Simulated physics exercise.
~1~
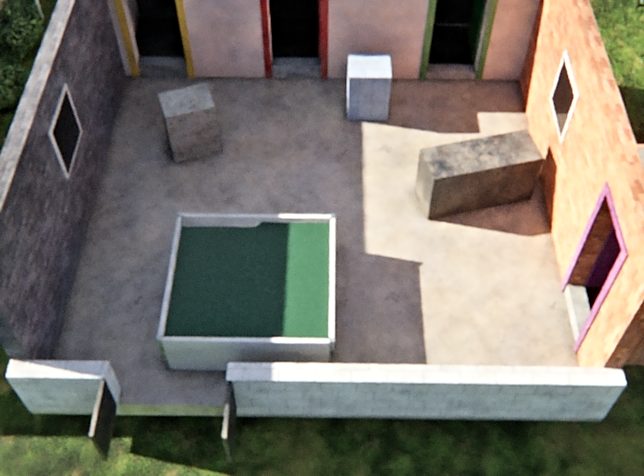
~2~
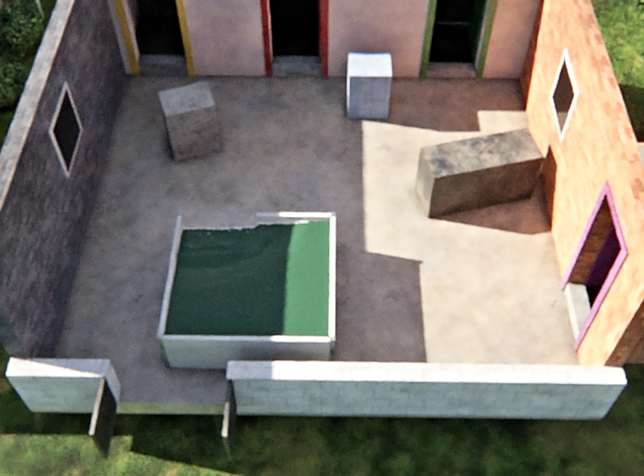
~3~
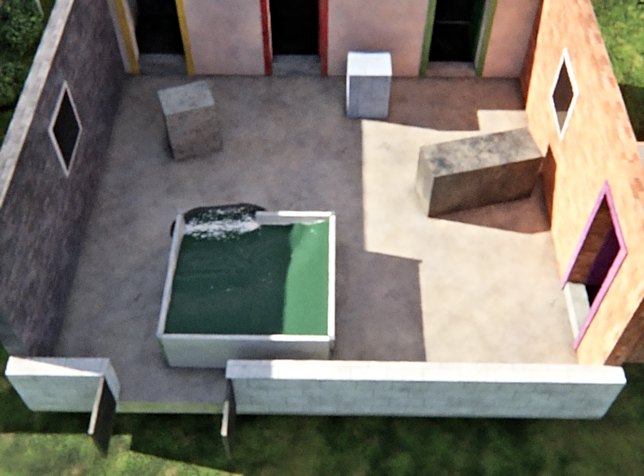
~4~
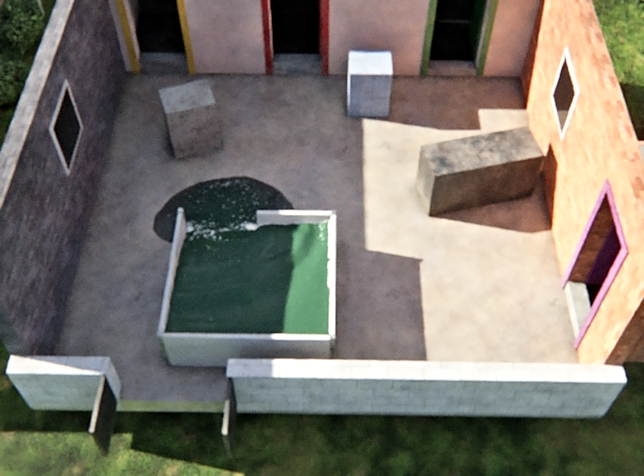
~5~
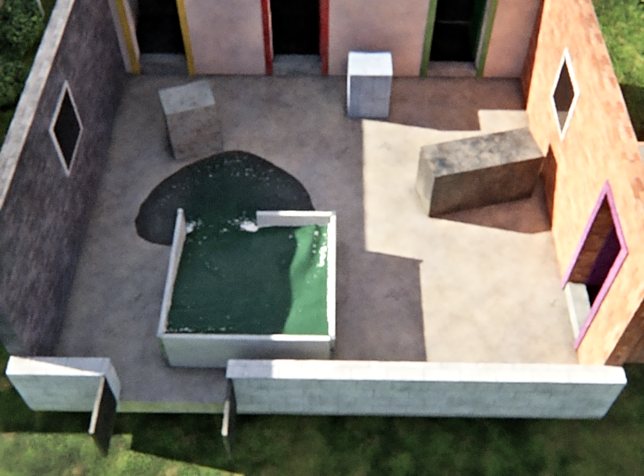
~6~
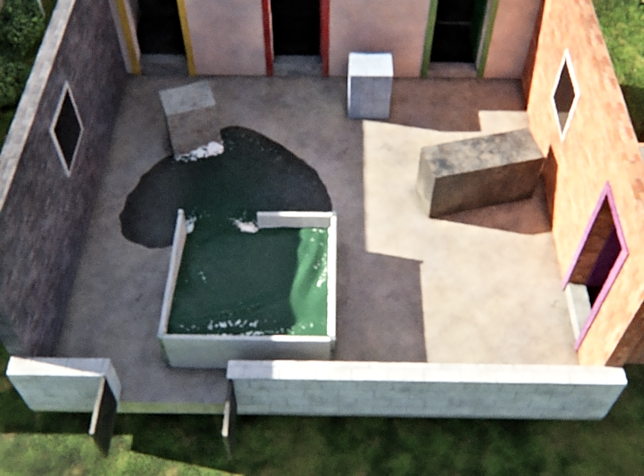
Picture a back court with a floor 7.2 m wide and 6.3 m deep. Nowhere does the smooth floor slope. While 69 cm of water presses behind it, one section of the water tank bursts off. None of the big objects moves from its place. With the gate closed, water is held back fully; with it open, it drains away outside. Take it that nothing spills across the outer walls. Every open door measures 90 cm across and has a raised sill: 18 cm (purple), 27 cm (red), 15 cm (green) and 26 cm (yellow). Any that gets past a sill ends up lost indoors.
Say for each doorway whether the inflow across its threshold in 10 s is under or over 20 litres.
Inflow in 10 s: Purple door, under; red door, under; green door, under; yellow door, under.
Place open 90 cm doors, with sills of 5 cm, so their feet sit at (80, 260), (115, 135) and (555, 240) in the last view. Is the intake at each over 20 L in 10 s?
So, in the order given, it's shy of the mark, then beyond the mark, then shy of the mark.
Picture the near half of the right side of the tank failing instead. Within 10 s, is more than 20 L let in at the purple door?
Then: Purple beyond it.
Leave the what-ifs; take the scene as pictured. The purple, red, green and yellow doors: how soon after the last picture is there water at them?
So purple at 5.0 s, red at 0.6 s, green at 1.8 s, and yellow at 1.2 s.
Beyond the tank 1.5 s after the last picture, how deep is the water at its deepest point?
About 34 cm at most.
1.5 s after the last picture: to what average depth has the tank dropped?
39 cm.
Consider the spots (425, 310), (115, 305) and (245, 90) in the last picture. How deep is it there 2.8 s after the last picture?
Close to 0, 0 and 10 centimetres.
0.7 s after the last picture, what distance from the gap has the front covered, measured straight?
Distance: Approx. 4.0 m.
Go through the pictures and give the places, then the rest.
In the first picture, still water, 69 cm deep, in the water tank at (252, 277).
In the second picture, water pours out on the water tank's far side and has run 0.6 m, to a hidden place; typically 6 cm deep outside, 69 cm at the water tank's back.
In the third picture, the front is at a hidden place, 0.9 m from the gap on the water tank's far side; 0.9 m2 of floor is under water; 69 cm left at the back of the water tank.
In the fourth picture, the front is at (244, 180), 1.3 m from the gap on the water tank's far side; 2.0 m2 of floor is under water; 69 cm left at the back of the water tank.
In the fifth picture, water pours out on the water tank's far side and has run 1.9 m, to (233, 154); typically 6 cm deep outside, 67 cm at the water tank's back.
In the sixth picture, the front is at (233, 130), 2.5 m from the gap on the water tank's far side; 5.0 m2 of floor is under water; 60 cm left at the back of the water tank.
Then, 0.7 s after the last picture water covers 30 % of the floor and is deepest (40 cm) near (204, 160); purple door not reached, red door 8 cm at the sill, 0 L in, green door not reached, yellow door not reached.
Then, 1.5 s after the last picture water covers 35 % of the floor and is deepest (34 cm) near (193, 160); purple door not reached, red door 27 cm at the sill, 0 L in, green door not reached, yellow door 12 cm at the sill, 0 L in.
Then, 2.8 s after the last picture water covers 50 % of the floor and is deepest (25 cm) near (125, 86); purple door not reached, red door 21 cm at the sill, 1 L in, green door 7 cm at the sill, 0 L in, yellow door 21 cm at the sill, 2 L in.
Then, 5.3 s after the last picture water covers 70 % of the floor and is deepest (18 cm) near (444, 179); purple door 1 cm at the sill, 0 L in, red door 13 cm at the sill, 1 L in, green door 5 cm at the sill, 0 L in, yellow door 15 cm at the sill, 2 L in.
Then, 9.3 s after the last picture water covers 95 % of the floor and is deepest (16 cm) near (354, 89); purple door 1 cm at the sill, 0 L in, red door 8 cm at the sill, 1 L in, green door 13 cm at the sill, 1 L in, yellow door 9 cm at the sill, 2 L in.
